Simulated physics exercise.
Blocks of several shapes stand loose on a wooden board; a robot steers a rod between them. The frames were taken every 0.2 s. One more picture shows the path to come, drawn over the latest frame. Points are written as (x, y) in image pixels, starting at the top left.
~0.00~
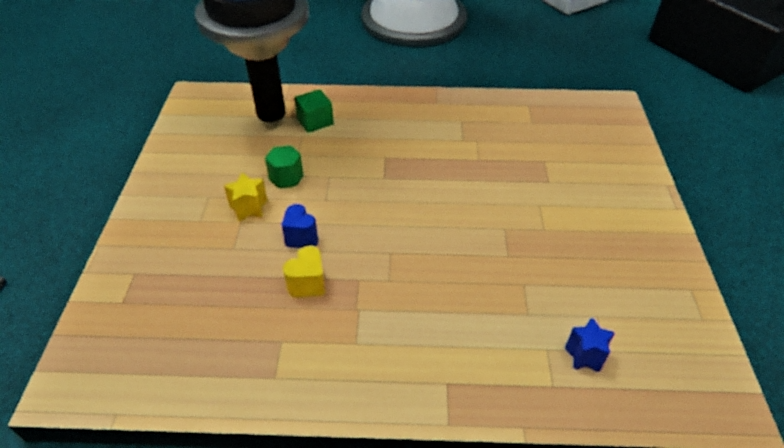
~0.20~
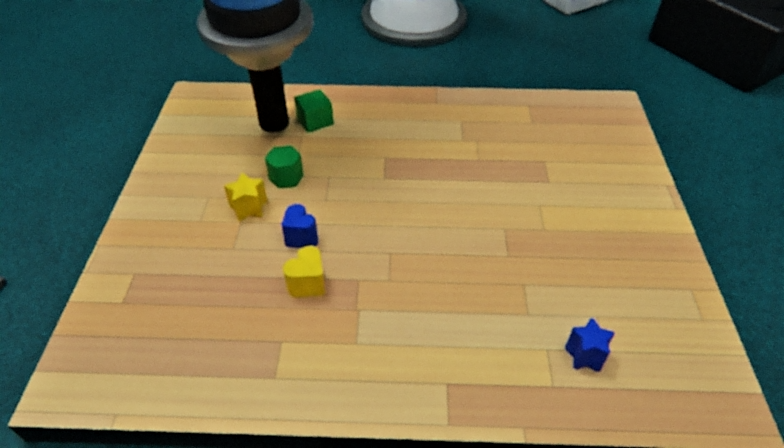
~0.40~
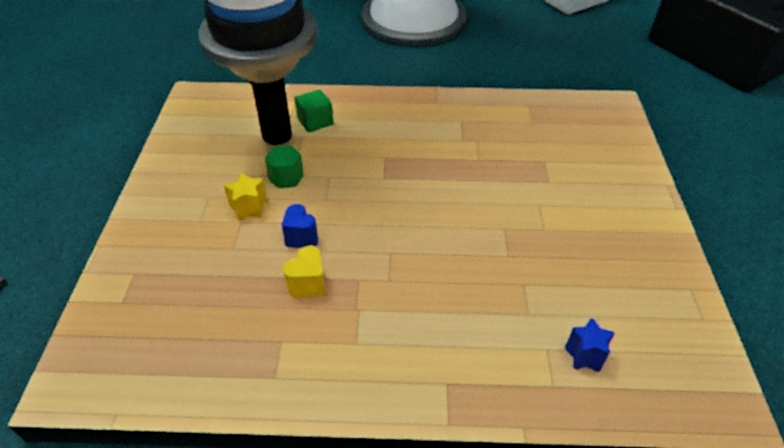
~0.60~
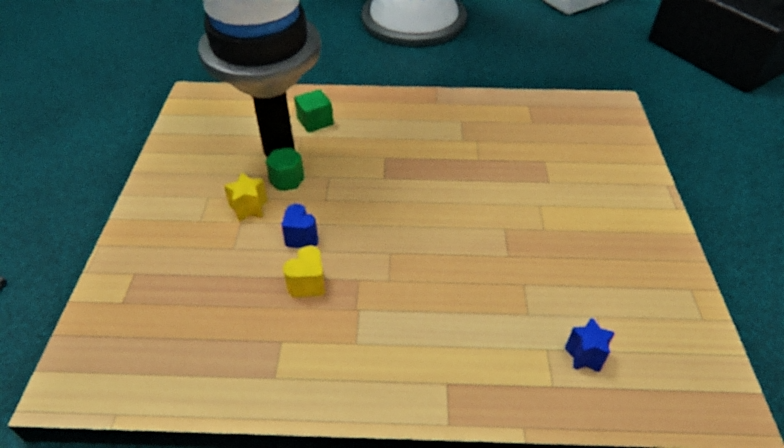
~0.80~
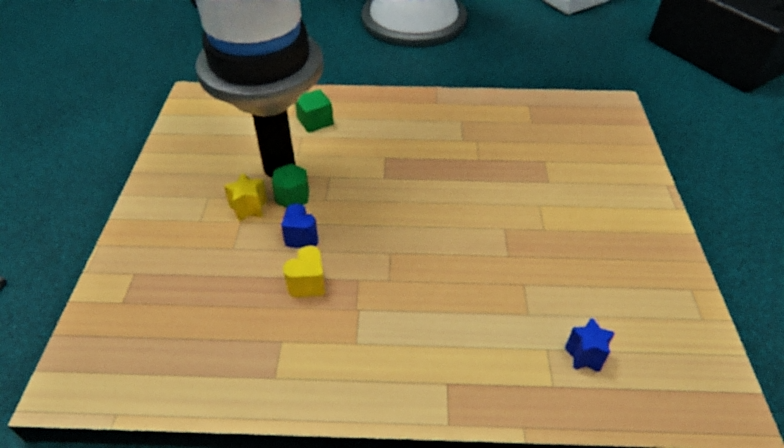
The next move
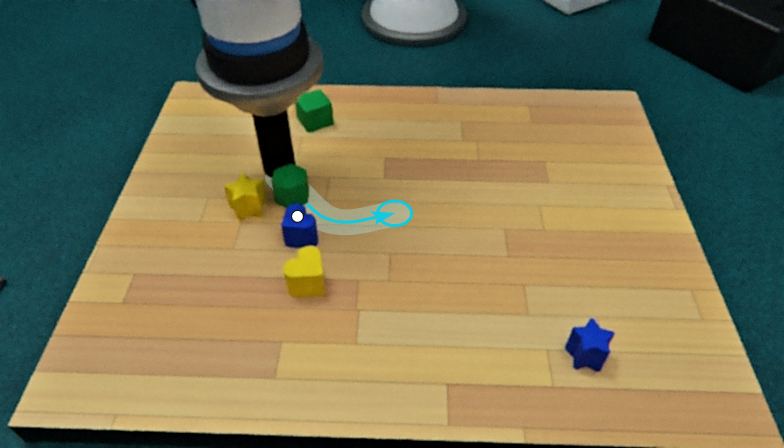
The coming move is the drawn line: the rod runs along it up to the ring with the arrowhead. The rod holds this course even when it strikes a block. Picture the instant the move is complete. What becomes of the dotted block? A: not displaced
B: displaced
B
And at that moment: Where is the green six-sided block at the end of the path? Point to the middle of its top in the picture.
That would be at about pixel (311, 222).
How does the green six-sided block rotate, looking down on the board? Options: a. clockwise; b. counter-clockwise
I'll go with a - clockwise.
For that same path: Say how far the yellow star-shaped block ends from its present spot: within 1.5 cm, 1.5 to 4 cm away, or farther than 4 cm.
Short, under 1.5 cm.
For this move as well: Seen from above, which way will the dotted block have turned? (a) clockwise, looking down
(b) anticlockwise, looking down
Correct choice: B.
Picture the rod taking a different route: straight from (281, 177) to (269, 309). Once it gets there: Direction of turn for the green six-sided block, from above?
Counter-clockwise, from overhead.
The drawn path runs from (281, 177) by way of (307, 204) and (346, 222) to (395, 213); the dot is on the blue heart.
On the path given first. One third of the way, rod (306, 195); green six-sided block (306, 207), turned 35° clockwise; blue heart (300, 234).
Two thirds of the way, rod (346, 213); green six-sided block (311, 222), turned 105° clockwise; blue heart (294, 246), turned 45° anticlockwise; yellow heart (306, 267).
At the end, rod (395, 204); yellow star-shaped block not moved; green six-sided block (311, 222), turned 105° clockwise; blue heart (294, 246), turned 45° anticlockwise; yellow heart (306, 267).
